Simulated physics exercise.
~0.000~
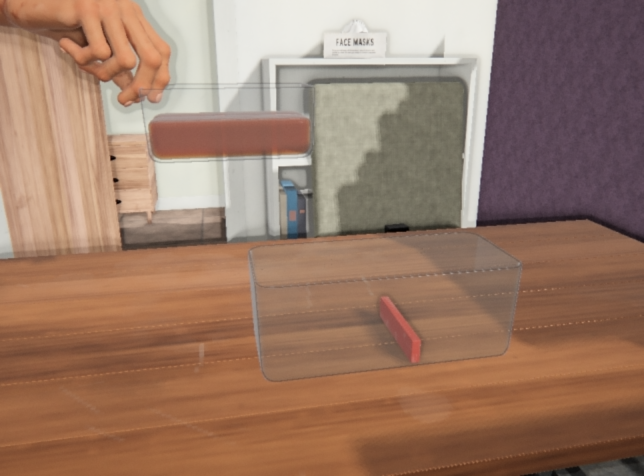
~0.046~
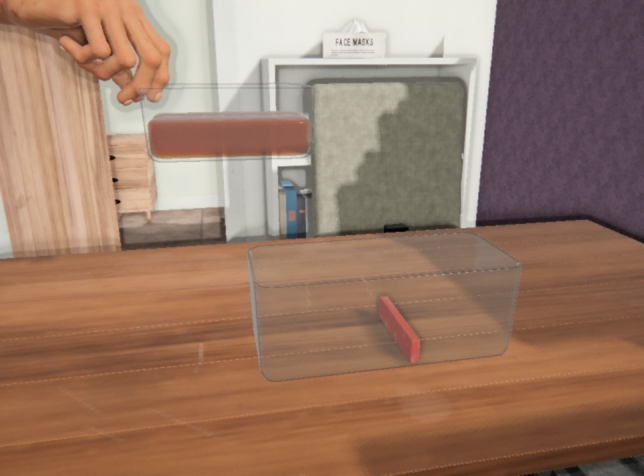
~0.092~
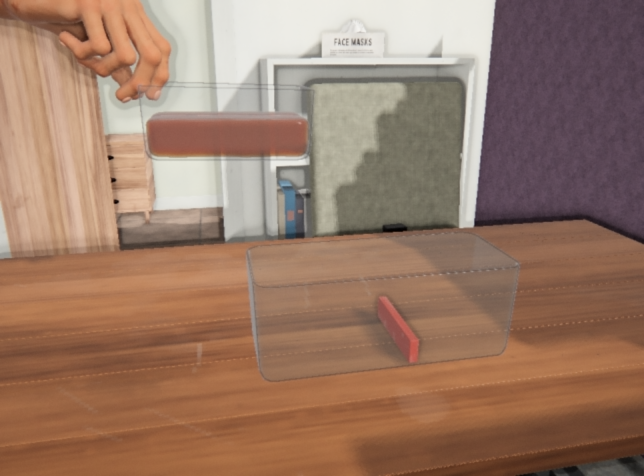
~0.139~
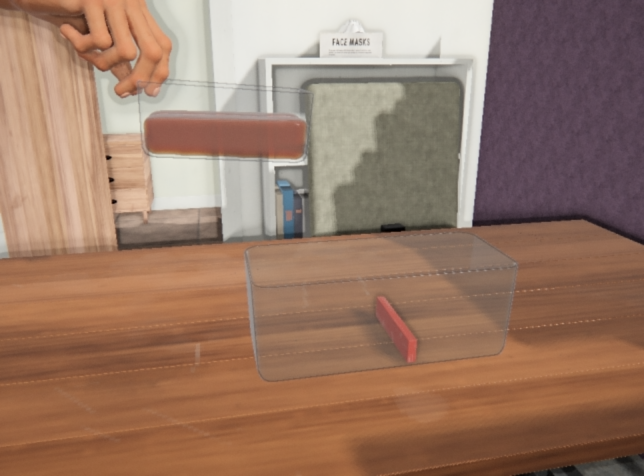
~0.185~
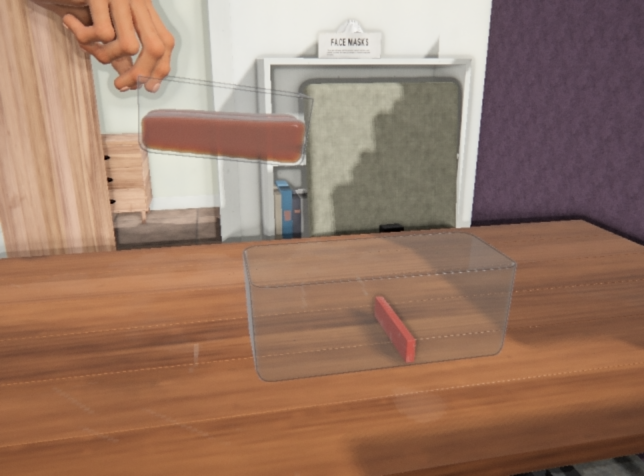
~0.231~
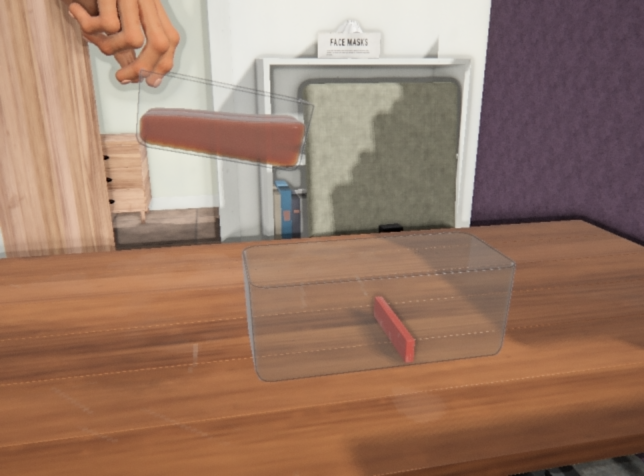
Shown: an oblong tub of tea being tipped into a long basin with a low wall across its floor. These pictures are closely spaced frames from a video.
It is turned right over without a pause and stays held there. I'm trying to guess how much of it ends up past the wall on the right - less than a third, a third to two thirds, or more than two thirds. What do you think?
I'd say less than a third.
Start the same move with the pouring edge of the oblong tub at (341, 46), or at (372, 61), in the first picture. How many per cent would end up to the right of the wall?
The first start yields 40 per cent, the second 55 per cent.
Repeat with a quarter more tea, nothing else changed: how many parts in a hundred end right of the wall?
It should come out close to 15 per cent.
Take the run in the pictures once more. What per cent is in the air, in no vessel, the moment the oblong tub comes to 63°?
Roughly 45 in a hundred.
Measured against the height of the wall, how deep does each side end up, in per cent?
Once still, it is 70 % on the left and 10 % on the right.
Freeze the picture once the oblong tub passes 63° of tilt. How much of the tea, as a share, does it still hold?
It still holds close to 55 per cent at that lean.
A moment on, the oblong tub is tipped part way and 53 per cent is still to pour, 4 is left of the wall and 0 right of it.
Next, the oblong tub is tipped on its side and 18 per cent is still to pour, 64 is left of the wall and 4 right of it.
Then the oblong tub is tipped on its side and 4 per cent is still to pour, 77 is left of the wall and 10 right of it.
Later the oblong tub is tipped on its side and 2 per cent is still to pour, 82 is left of the wall and 11 right of it.
Finally, 84 per cent lies left of the wall, 10 right of it and 5 outside.
